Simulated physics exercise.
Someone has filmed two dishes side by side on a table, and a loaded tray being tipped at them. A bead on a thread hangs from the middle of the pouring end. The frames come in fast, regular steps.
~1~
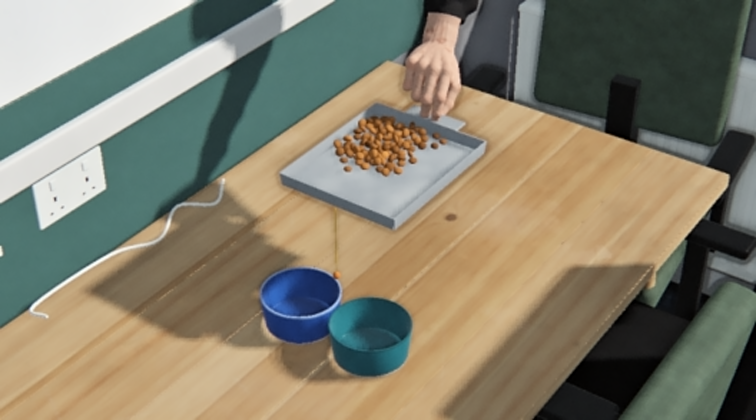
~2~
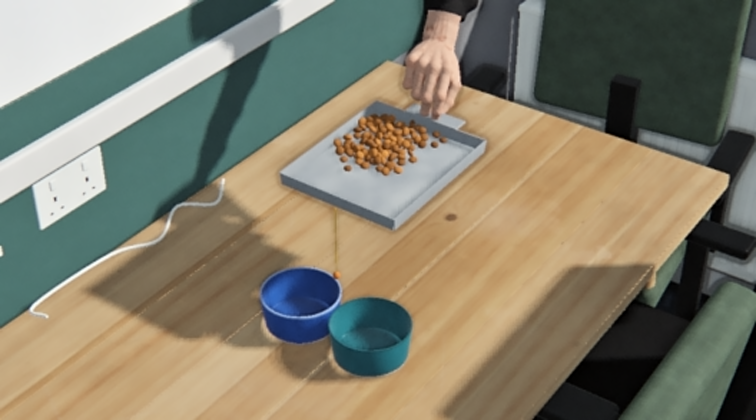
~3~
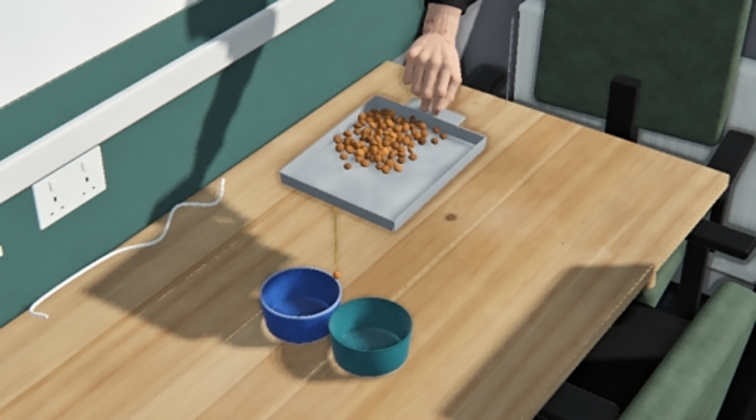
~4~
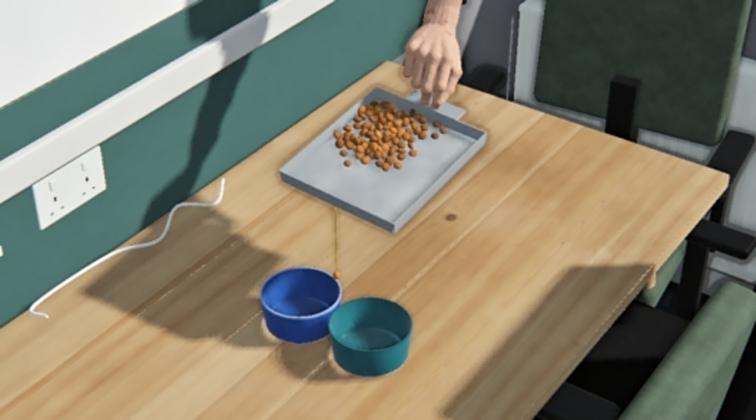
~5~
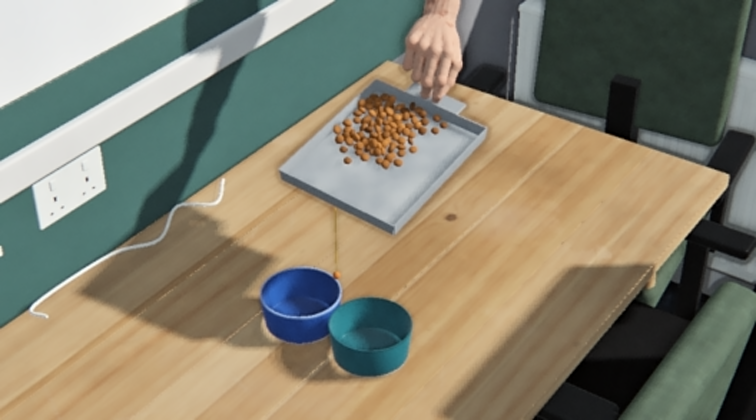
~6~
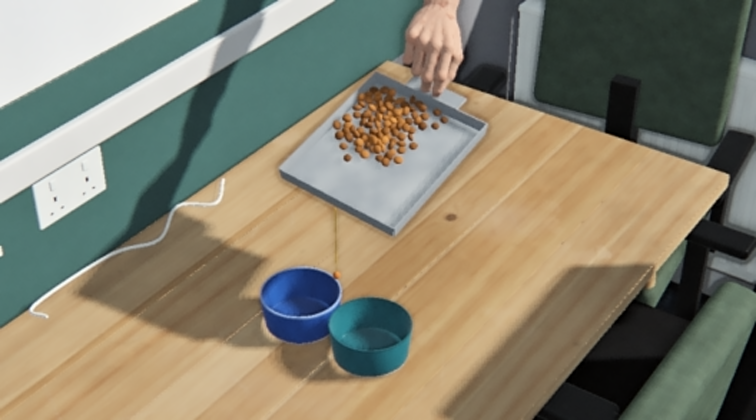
A grey tray of orange-brown kibble, its handle gripped by a hand at the back, is seen from above on a pale wooden table beside a green wall with a socket and white cable. Nearer sit a blue bowl and, touching it on the right, a teal bowl, with dark green chairs at right. The hand slowly tilts the tray slightly, its front right corner lowest, while the bowls and camera stay still.
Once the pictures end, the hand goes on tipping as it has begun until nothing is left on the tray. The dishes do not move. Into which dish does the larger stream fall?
Fuller: The right-hand dish.
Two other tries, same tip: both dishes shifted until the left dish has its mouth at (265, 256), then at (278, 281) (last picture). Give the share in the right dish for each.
The first gives 0 %, the second 40 %.
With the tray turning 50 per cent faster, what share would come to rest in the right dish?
Near 70 %.
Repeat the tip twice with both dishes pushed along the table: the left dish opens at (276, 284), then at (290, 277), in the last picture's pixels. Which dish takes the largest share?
In turn: The right dish; the right dish.
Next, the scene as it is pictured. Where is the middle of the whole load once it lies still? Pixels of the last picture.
At about (378, 346).
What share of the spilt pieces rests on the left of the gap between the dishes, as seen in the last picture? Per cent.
Some 0 per cent.
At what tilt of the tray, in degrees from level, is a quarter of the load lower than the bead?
At about 70°.
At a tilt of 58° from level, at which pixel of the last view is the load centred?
Close to (385, 218).
Soon after the last picture, tray tipped steeply; most on the tray; a stray few in the right dish; about a quarter in the air.
A little later, tray tipped right over; about half on the tray; about a third in the right dish; a stray few outside both; a small part in the air.
Later still, tray tipped past a quarter turn; most in the right dish; about a quarter outside both.
At rest, tray tipped past a quarter turn; most in the right dish; none in the left dish; about a quarter outside both.
